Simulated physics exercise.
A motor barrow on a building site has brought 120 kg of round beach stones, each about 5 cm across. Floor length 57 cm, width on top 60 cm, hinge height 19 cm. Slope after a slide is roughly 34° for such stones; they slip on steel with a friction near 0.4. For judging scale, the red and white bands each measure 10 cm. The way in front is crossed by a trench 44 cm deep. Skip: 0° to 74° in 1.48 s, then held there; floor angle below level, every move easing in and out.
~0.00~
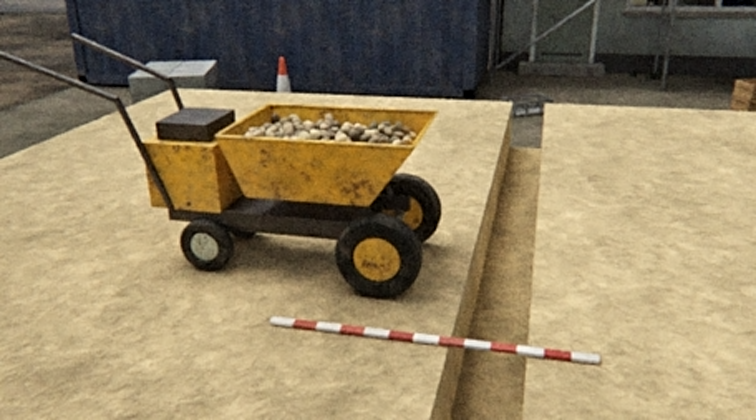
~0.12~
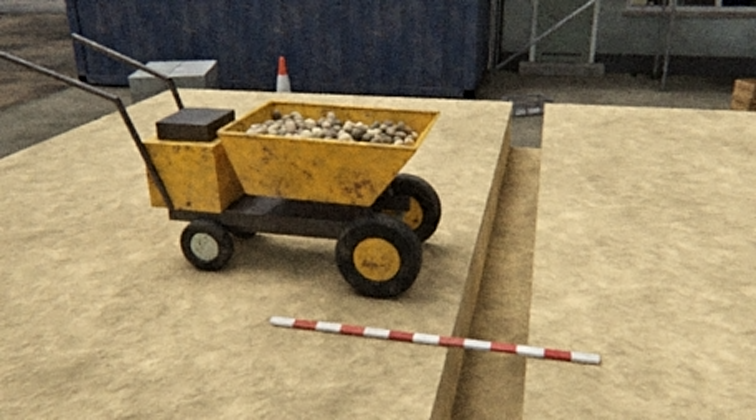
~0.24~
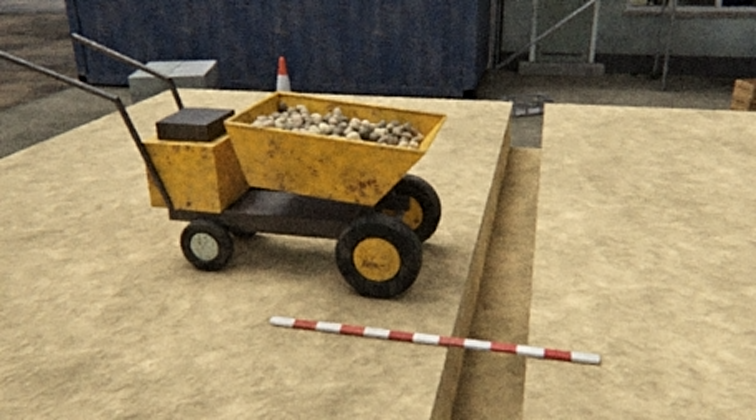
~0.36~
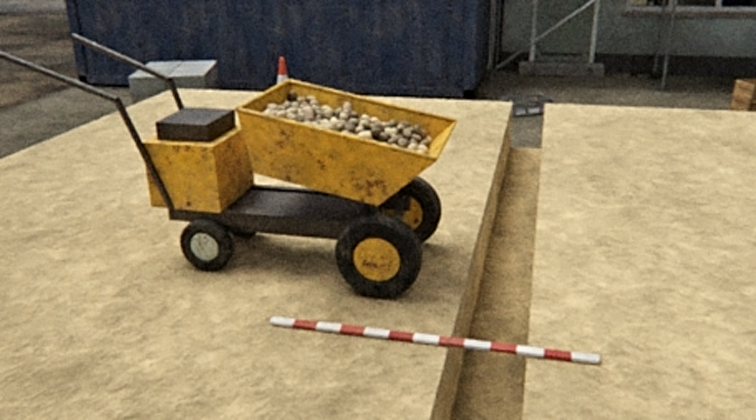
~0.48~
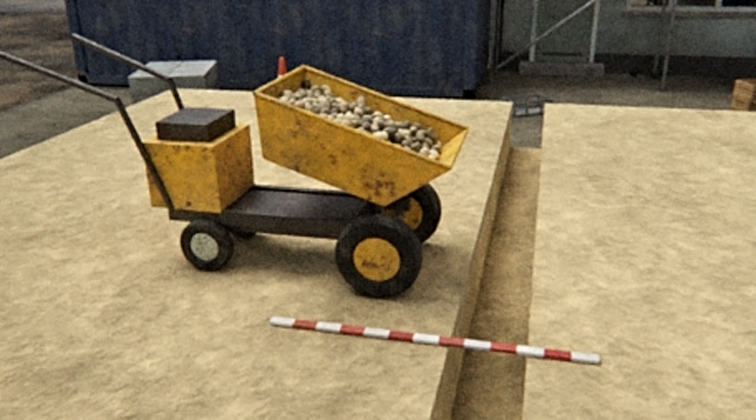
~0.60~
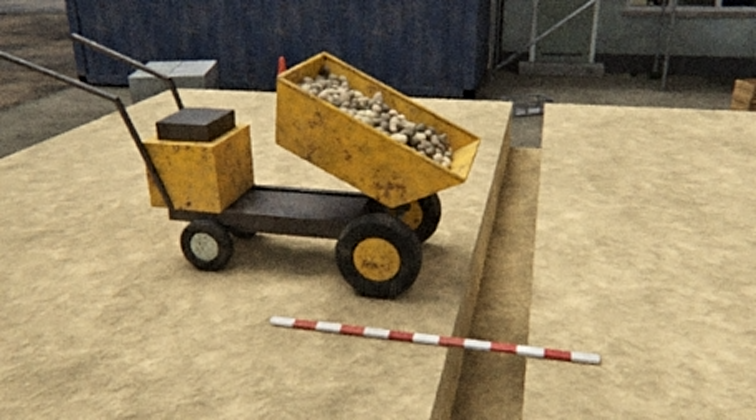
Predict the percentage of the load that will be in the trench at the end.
Predicted: Roughly 37 %.
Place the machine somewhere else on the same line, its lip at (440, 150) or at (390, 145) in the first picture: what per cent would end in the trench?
Near 15 and near 60 percent.
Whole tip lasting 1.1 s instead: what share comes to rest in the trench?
35 per cent.
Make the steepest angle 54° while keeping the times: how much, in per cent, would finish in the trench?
In that case around 35 percent.
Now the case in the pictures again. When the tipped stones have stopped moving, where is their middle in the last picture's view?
Roughly at pixel (564, 281).
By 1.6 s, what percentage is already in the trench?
At that moment: Approx. 15 %.
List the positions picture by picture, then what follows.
In the first frame, lip at (413, 148), floor tilted 0°, highest stones at (332, 129).
In the second frame, the skip is at 1°, its lip at (416, 149); the top of the load is at (320, 128); the stones move at 0.2 m/s on average.
In the third frame, the skip is at 5°, its lip at (425, 153); the top of the load is at (296, 117); the stones move at 0.4 m/s on average.
In the fourth frame, the skip is at 11°, its lip at (437, 159); the top of the load is at (299, 108); the stones move at 0.5 m/s on average.
In the fifth frame, the skip is at 18°, its lip at (451, 168); the top of the load is at (306, 93); the stones move at 0.6 m/s on average.
In the sixth frame, lip at (465, 181), floor tilted 27°, highest stones at (319, 82); the stones move at 0.7 m/s on average.
After 1.1 s the floor is at 62°; 98 % in the skip, 2 % in the trench; the foremost stones are at (526, 236).
After 1.6 s the floor is at 74°; 36 % in the skip, 13 % in the trench, 51 % past the trench; the foremost stones are at (682, 293).
After 1.9 s the floor is at 74°; 10 % in the skip, 25 % in the trench, 65 % past the trench; the foremost stones are past the picture's edge.
After 3.9 s the floor is at 74°; 0 % in the skip, 37 % in the trench, 63 % past the trench; the foremost stones are past the picture's edge.
